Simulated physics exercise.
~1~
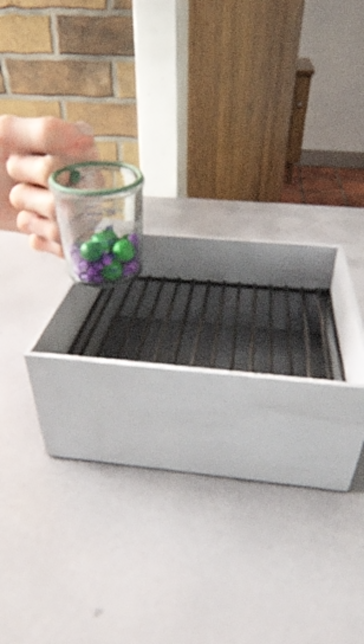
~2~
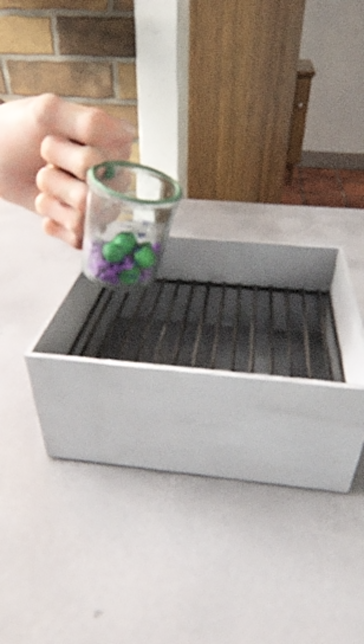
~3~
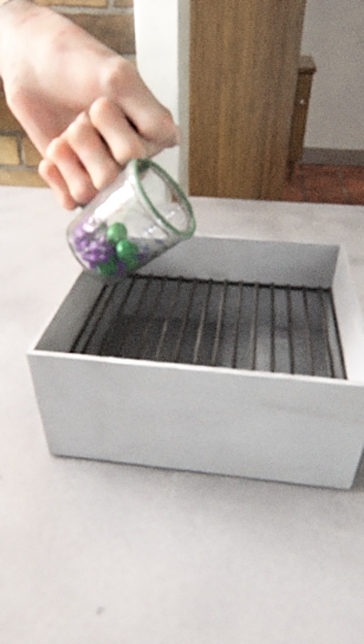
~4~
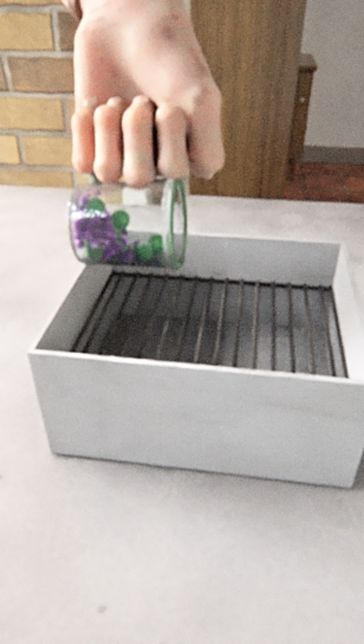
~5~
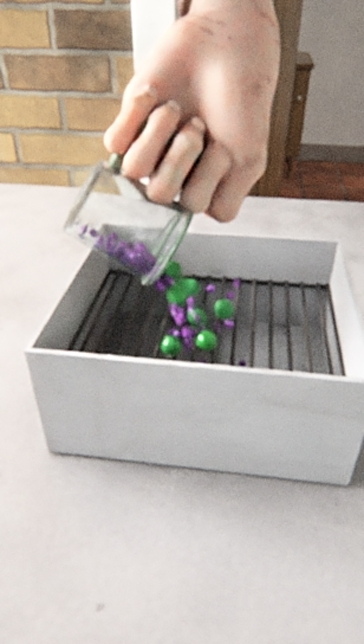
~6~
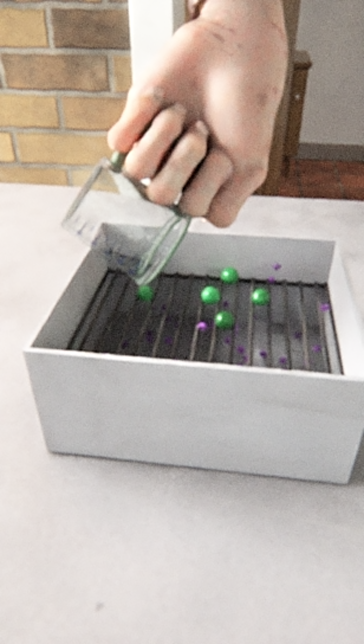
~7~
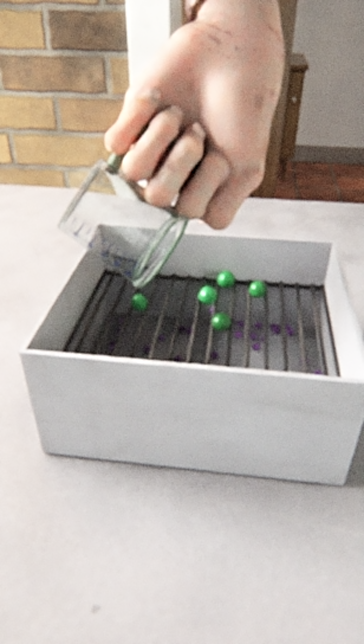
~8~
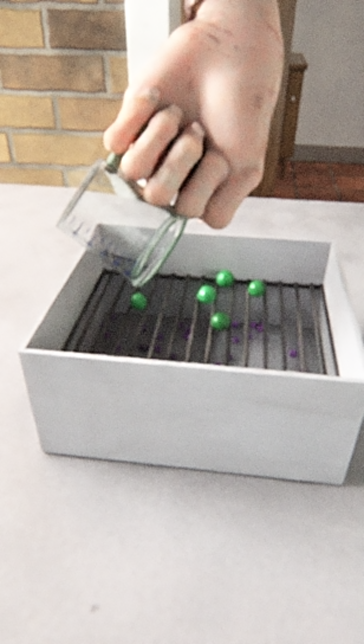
At first, a hand holds a small clear cup of green balls and smaller purple pieces beside a pale box with a dark wire rack inside. The hand moves the cup slightly right and begins to tilt it over the box. It turns the cup onto its side, with the contents still inside. As the cup tips further, green and purple pieces tumble out together onto the wires. The purple pieces scatter and drop through the gaps, while the green balls stay on top. Finally, the hand holds the emptied cup tilted above five green balls resting on the rack, with the purple pieces lying beneath it.
